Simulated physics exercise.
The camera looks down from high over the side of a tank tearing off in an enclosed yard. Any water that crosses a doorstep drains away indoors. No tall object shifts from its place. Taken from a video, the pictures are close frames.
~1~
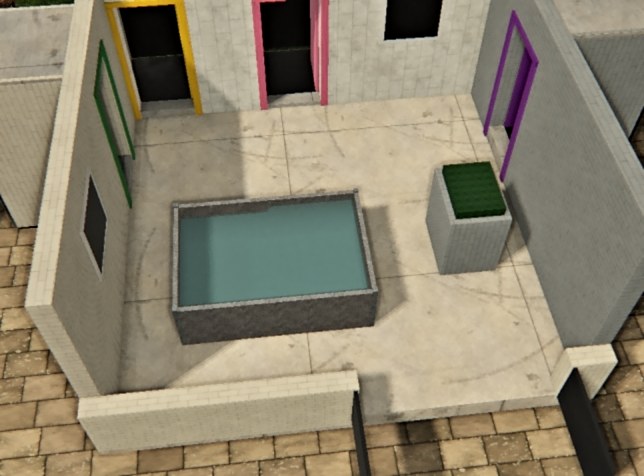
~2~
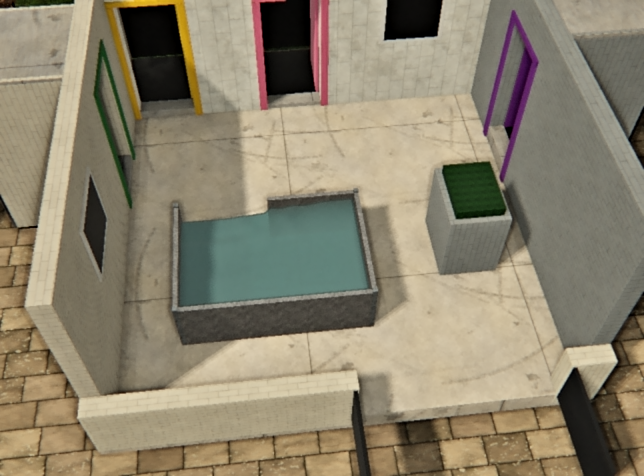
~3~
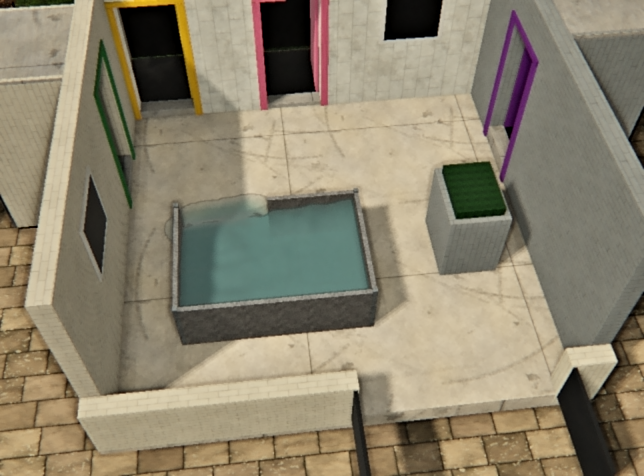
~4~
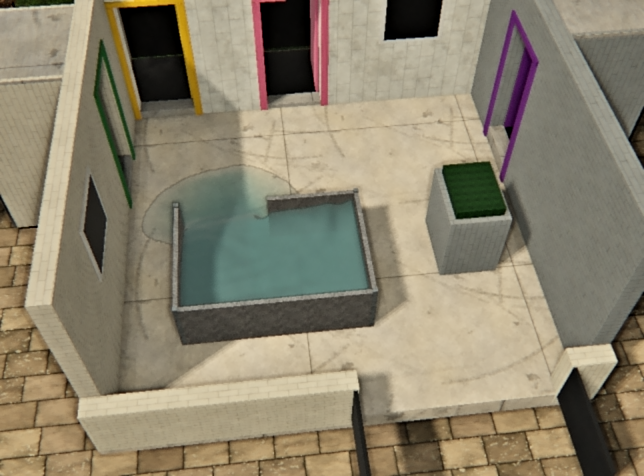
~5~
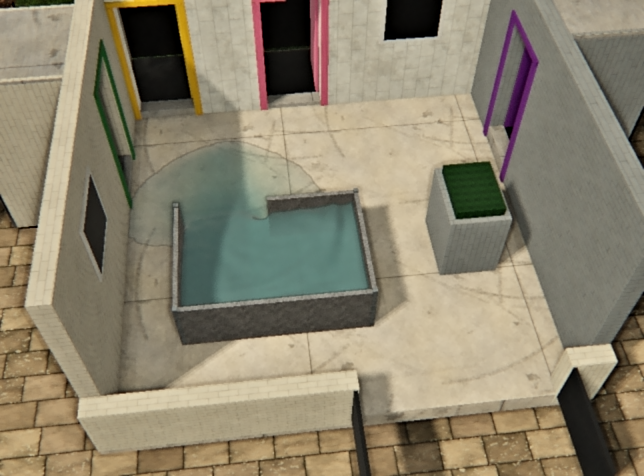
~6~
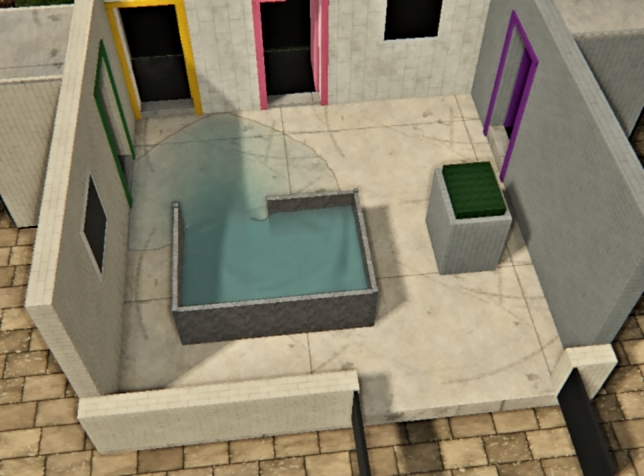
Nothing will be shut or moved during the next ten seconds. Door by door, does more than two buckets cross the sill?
Outcome: The pink door gets more than two buckets inside; the purple door gets two buckets or less inside; the yellow door gets more than two buckets inside; the green door gets more than two buckets inside.
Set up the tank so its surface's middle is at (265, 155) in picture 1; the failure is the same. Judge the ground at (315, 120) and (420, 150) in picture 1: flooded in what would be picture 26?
Point 1: Soaked through; point 2: Soaked through.
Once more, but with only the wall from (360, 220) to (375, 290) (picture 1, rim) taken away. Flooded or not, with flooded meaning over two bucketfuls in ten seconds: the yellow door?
One by one: Yellow holds.
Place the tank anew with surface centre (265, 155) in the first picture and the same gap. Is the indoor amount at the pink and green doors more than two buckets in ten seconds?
In turn, pink door overshoots and green door remains below the limit.
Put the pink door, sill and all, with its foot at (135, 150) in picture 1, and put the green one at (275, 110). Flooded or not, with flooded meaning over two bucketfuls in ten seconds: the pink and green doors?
As I see it, the pink door crosses the limit, and the green door crosses the limit.
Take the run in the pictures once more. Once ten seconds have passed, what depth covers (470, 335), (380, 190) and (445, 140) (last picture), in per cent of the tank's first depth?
First spot 4 %, second 10 %, third 16 %.
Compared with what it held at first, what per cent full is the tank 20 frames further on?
Around 34 percent, give or take.
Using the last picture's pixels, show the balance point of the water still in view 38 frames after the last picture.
I'd point to (301, 200).
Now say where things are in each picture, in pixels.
In the first frame, the water tank at (271, 250) is whole and still.
In the second frame, water pours out on the water tank's far side and has run to a hidden place.
In the third frame, the front is at a hidden place, out from the gap on the water tank's far side.
In the fourth frame, the front is at (245, 169), out from the gap on the water tank's far side.
In the fifth frame, the front is at (240, 145), out from the gap on the water tank's far side.
In the sixth frame, the front is at (209, 120), out from the gap on the water tank's far side.
A moment on, water covers 30 % of the floor; the pink door under two buckets in, the purple door not reached, the yellow door over two buckets in, the green door under two buckets in.
Next, water covers 35 % of the floor; the pink door over two buckets in, the purple door not reached, the yellow door far over two buckets in, the green door over two buckets in.
Then, water covers 45 % of the floor; the pink door far over two buckets in, the purple door wet at the sill, nothing in, the yellow door far over two buckets in, the green door over two buckets in.
Later, water covers 75 % of the floor; the pink door far over two buckets in, the purple door wet at the sill, nothing in, the yellow door far over two buckets in, the green door far over two buckets in.
In the end, water covers 95 % of the floor; the pink door far over two buckets in, the purple door wet at the sill, nothing in, the yellow door far over two buckets in, the green door far over two buckets in.
